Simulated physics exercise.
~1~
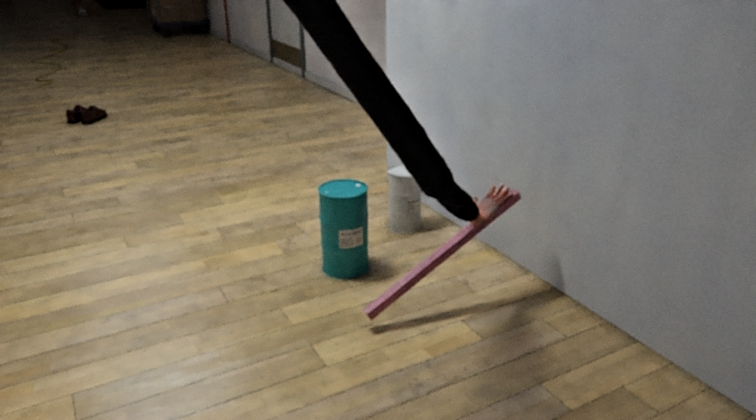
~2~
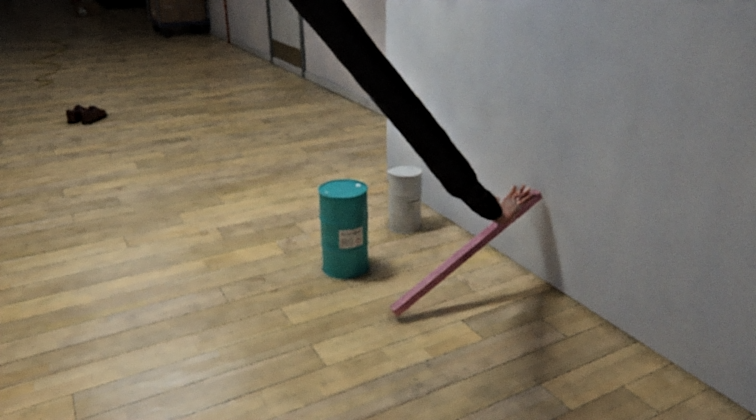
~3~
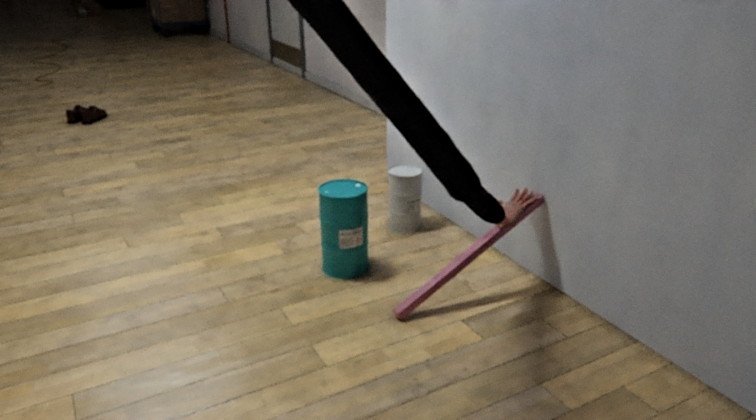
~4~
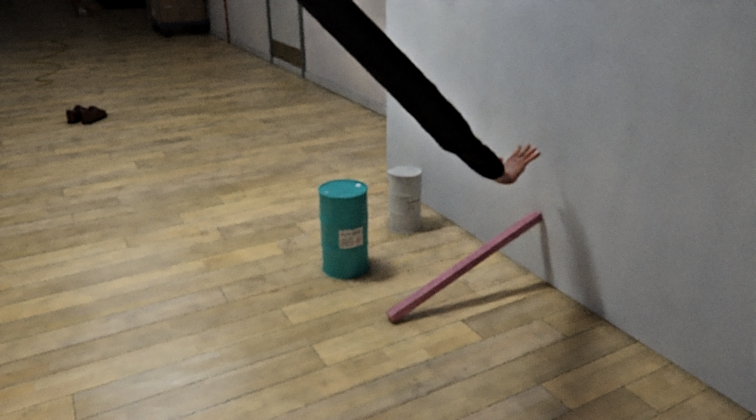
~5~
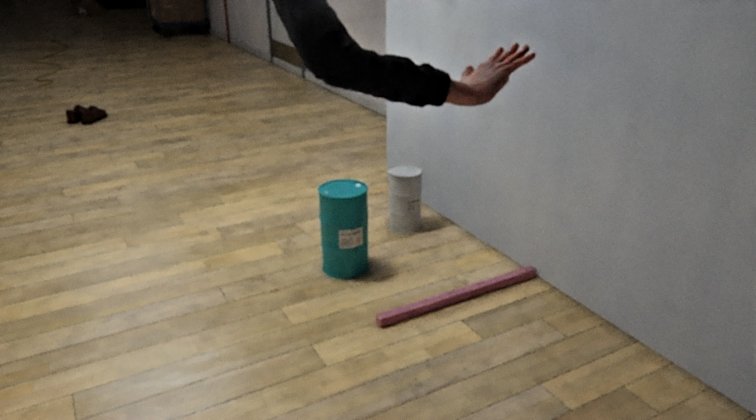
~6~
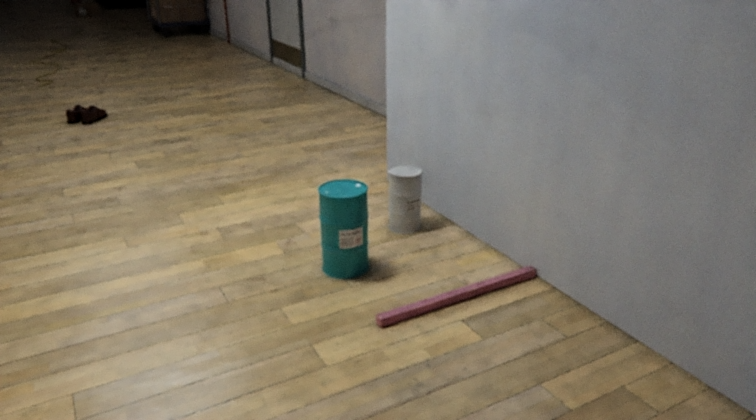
A pink pole is held at a slant by a dark-sleeved arm above a wooden plank floor, seen from a raised, still viewpoint beside a pale grey wall. A turquoise canister stands left of the pole, with a smaller white canister behind it near the wall, and dark shoes lie far off at the left. The hand moves the pole right until its upper end leans on the wall. The hand lets go and draws back, and the pole's top slides down the wall. The pole ends flat on the floor, its far end by the wall, while both canisters stay put.
